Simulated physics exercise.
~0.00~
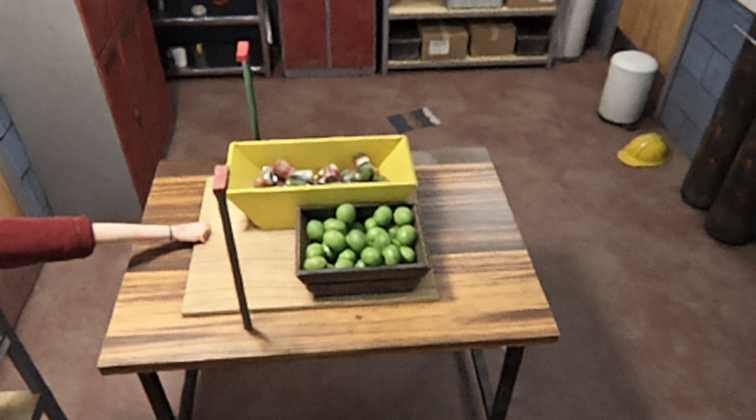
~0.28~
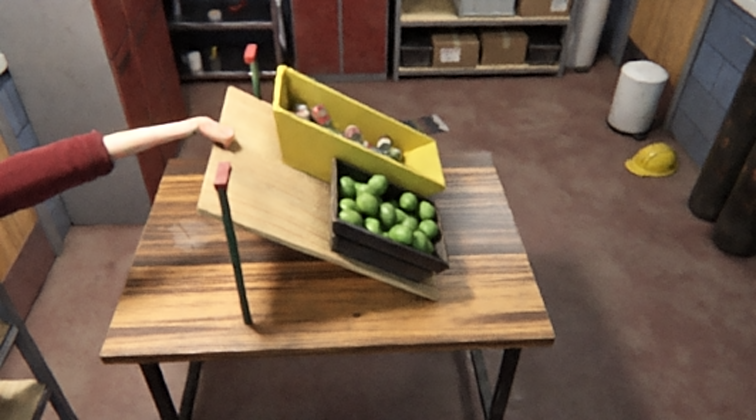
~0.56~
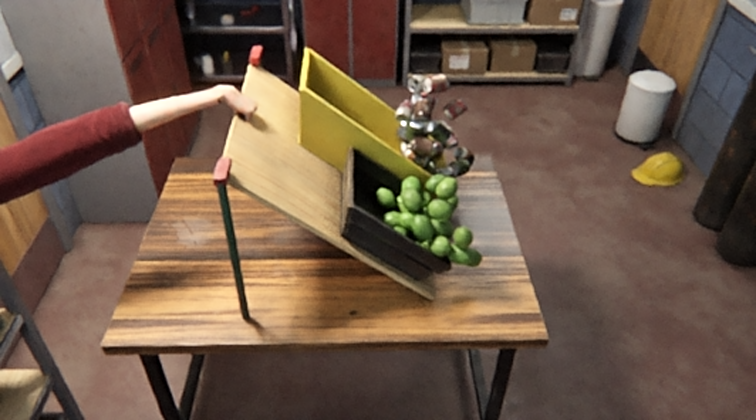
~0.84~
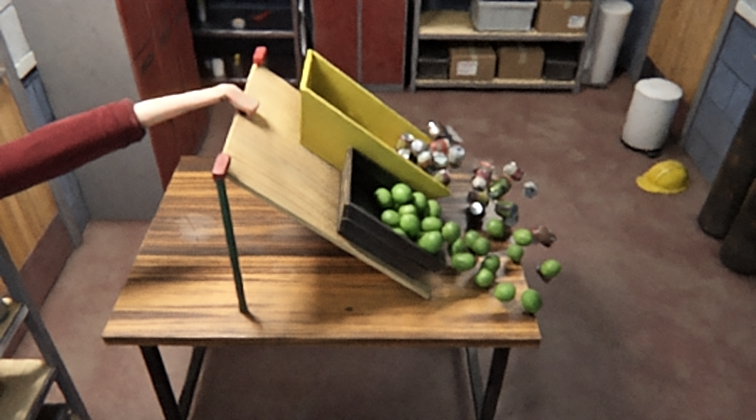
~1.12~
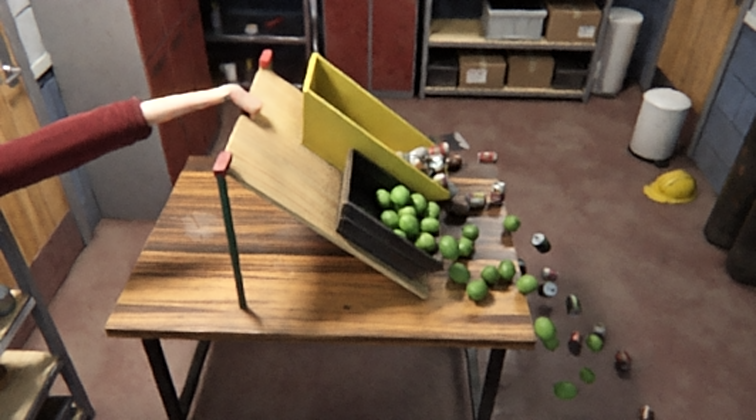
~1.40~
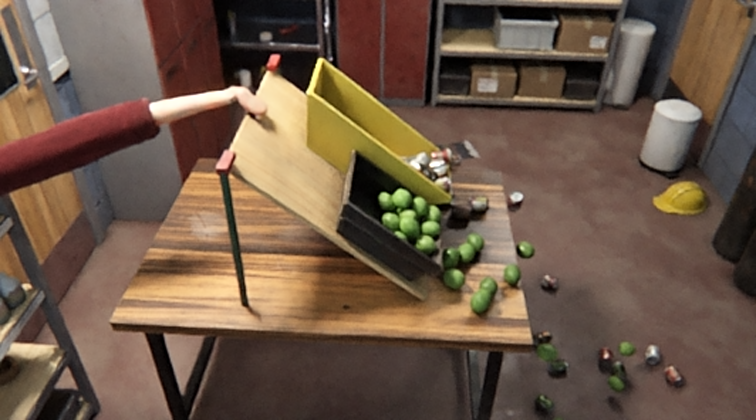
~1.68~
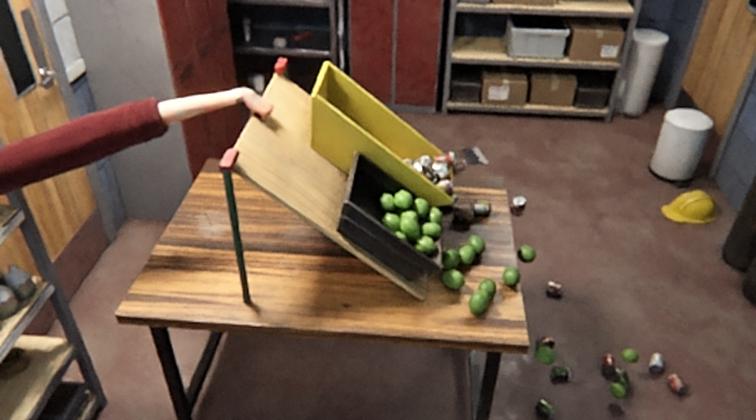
A hand yanked up the left end of a wooden board until it stopped steeply tilted against two posts, and small cans from the yellow crate and green fruit from the black one tumbled rightward, many landing on the floor while others stayed inside.
